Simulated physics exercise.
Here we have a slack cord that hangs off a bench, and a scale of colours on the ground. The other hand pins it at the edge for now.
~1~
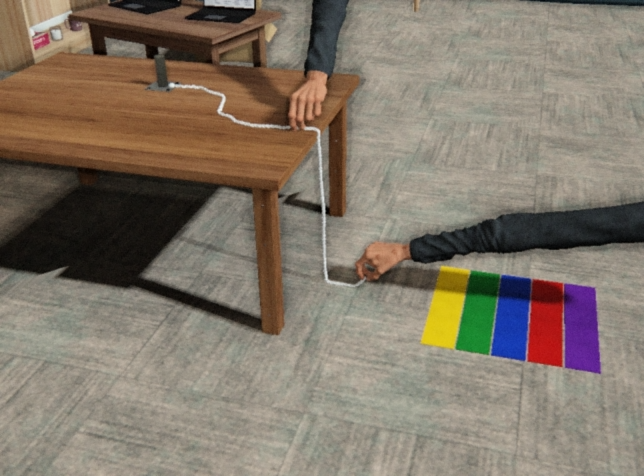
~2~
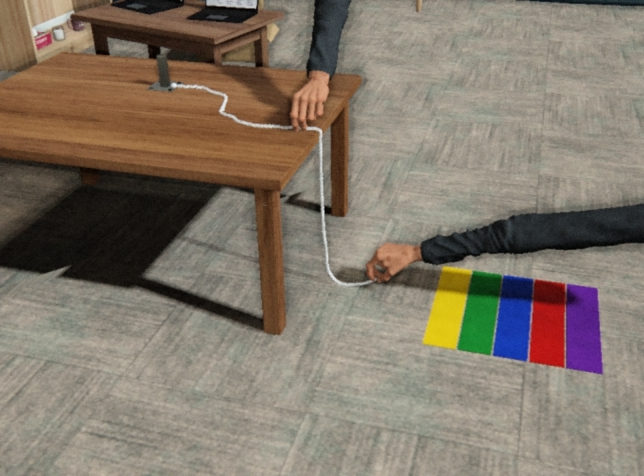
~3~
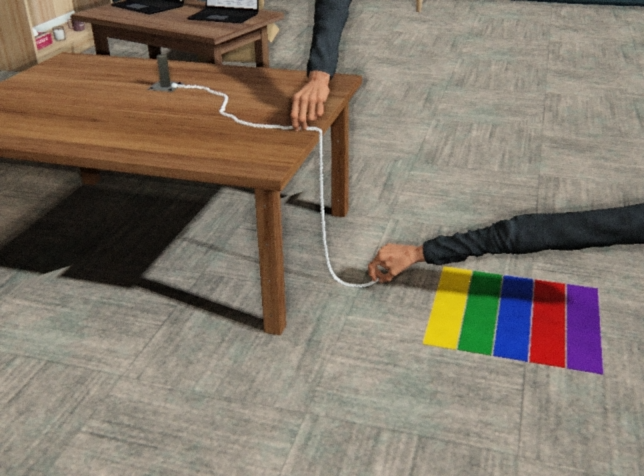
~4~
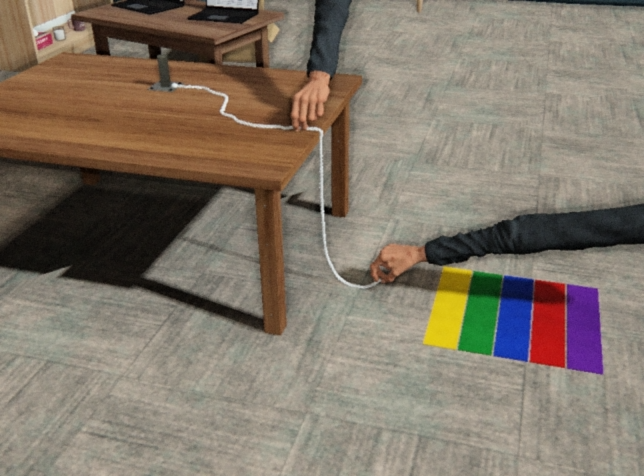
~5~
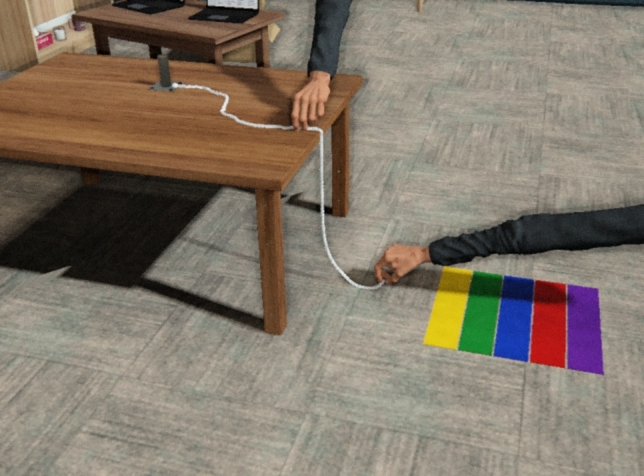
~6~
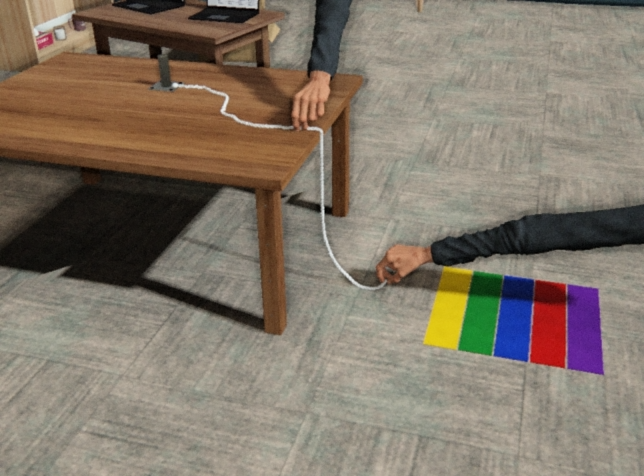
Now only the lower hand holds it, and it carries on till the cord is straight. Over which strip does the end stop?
The end stops over the blue strip.
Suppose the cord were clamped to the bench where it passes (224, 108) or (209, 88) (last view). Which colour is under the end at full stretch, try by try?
Try by try: Green; blue.
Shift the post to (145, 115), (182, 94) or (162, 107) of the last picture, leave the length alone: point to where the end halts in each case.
The places are (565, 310), (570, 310) and (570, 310).
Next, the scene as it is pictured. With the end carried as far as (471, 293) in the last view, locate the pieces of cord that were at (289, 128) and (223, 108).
The first at (326, 138), the second at (251, 108).
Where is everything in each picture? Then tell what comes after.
The first frame shows end (365, 277); yellow (441, 330); green (475, 336); blue (510, 341); red (546, 347); purple (582, 353).
The second frame shows end (376, 279); cord through (198, 88) (224, 105) (253, 125) (320, 137) (322, 201) (327, 264).
The third frame shows end (378, 279).
The fourth frame shows end (380, 280); cord through (198, 88) (225, 105) (254, 126) (321, 137) (322, 201) (330, 264).
The fifth frame shows end (384, 280).
The sixth frame shows end (386, 280); cord through (199, 88) (225, 105) (254, 126) (321, 137) (322, 201) (336, 263).
Soon after, end near (471, 293); over green.
Then, end near (506, 299); over blue.
At full stretch, end near (527, 302); over blue. It gets as far as the blue strip.
